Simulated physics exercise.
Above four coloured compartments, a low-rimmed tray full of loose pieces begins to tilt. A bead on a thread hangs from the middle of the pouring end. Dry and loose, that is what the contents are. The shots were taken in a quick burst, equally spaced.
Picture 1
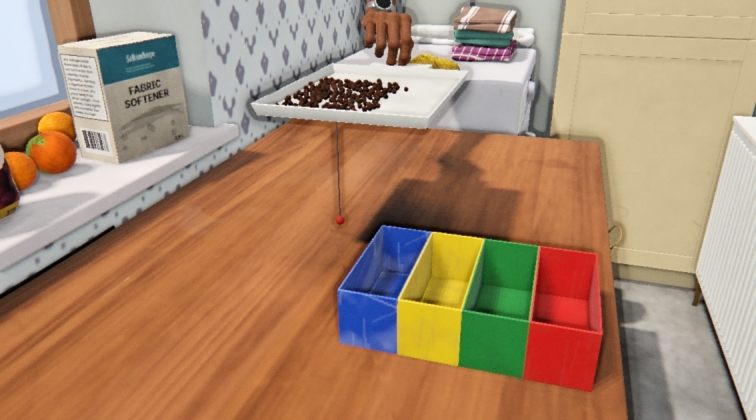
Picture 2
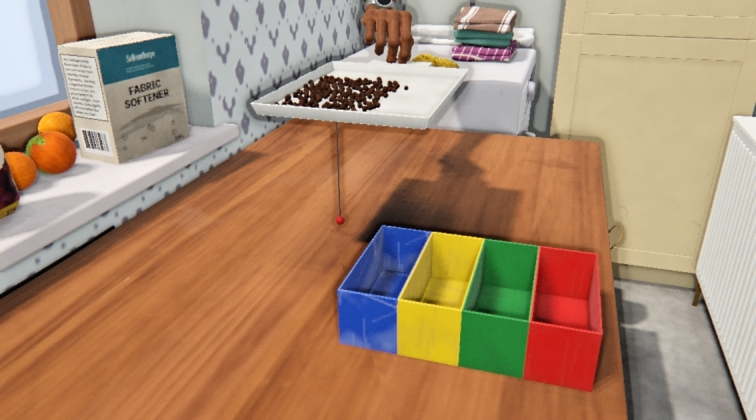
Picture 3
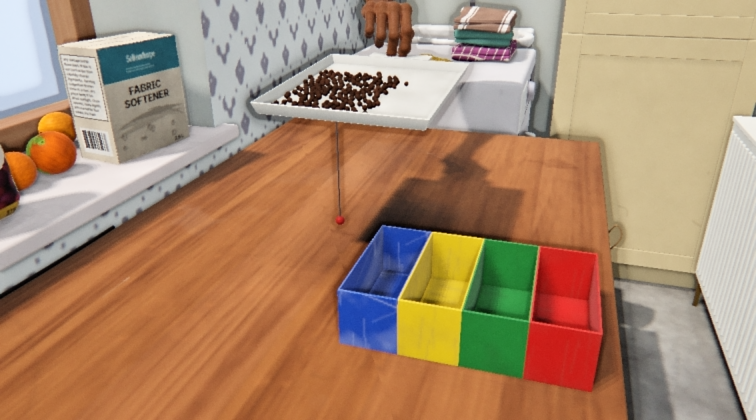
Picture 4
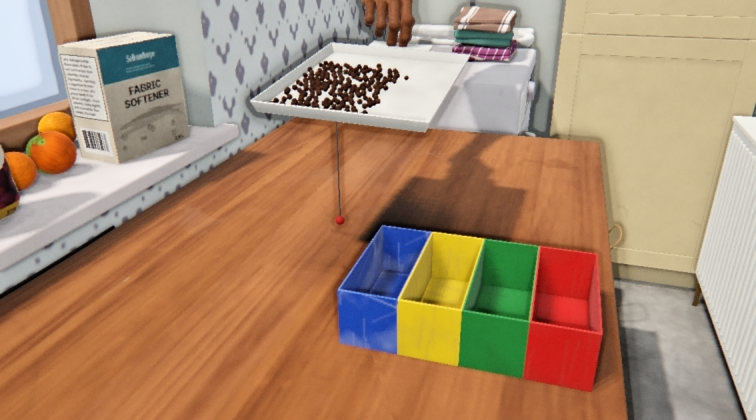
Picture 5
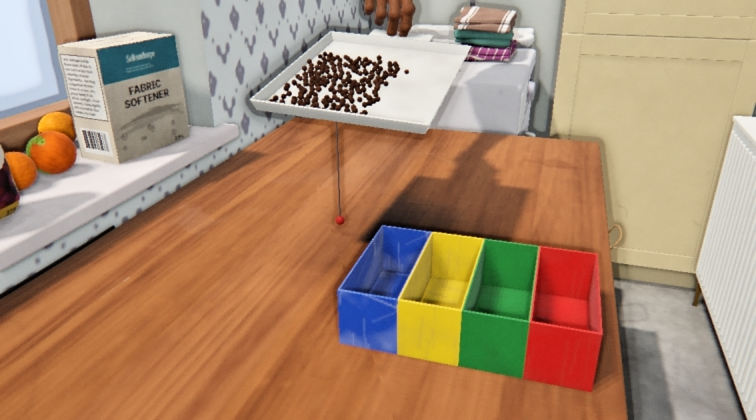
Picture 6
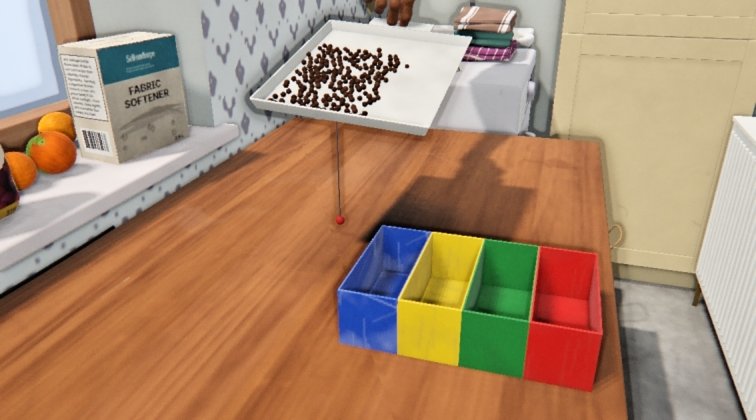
In a bright kitchen seen from slightly above, a wooden worktop runs beside a windowsill holding oranges and a fabric softener box, with folded towels behind. A white tray of small dark brown berries hovers above an open box with blue, yellow, green and red compartments, a red bead hanging below the tray. The tray gradually tilts toward the viewer, its right corner dipping slightly, while the brown mechanical-looking hand behind shifts upward and the camera stays still.
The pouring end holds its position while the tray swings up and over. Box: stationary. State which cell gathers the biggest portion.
It is the blue cell.
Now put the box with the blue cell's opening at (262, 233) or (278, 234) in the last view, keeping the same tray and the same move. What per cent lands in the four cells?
You'd get 100 per cent first and 100 per cent second.
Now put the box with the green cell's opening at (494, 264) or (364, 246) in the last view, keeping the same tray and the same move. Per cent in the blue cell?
40 %, then 0 %.
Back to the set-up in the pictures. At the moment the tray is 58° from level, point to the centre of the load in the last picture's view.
Load centre: Approx. (360, 112).
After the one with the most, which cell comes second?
I'd say that yellow cell.
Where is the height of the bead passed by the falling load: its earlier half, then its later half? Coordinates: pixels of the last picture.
Initially about (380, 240); subsequently about (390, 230).
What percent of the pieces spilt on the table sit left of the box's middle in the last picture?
Near 100 in a hundred.
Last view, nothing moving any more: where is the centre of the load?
Once it all stops, the middle lies near (383, 302).
Just after the last frame, tray tipped steeply; almost all on the tray; just a few in the yellow cell; just a few in the blue cell; about a tenth falling or outside the box.
A moment on, tray tipped right over; about a tenth on the tray; roughly a quarter in the blue cell; about a tenth in the yellow cell; roughly half falling or outside the box.
Further on, tray tipped past a quarter turn; roughly half in the blue cell; roughly a quarter in the yellow cell; roughly a third falling or outside the box.
When it is over, tray tipped past a quarter turn; roughly half in the blue cell; roughly a quarter in the yellow cell; not one in the red cell; not one in the green cell; roughly a third outside the box.
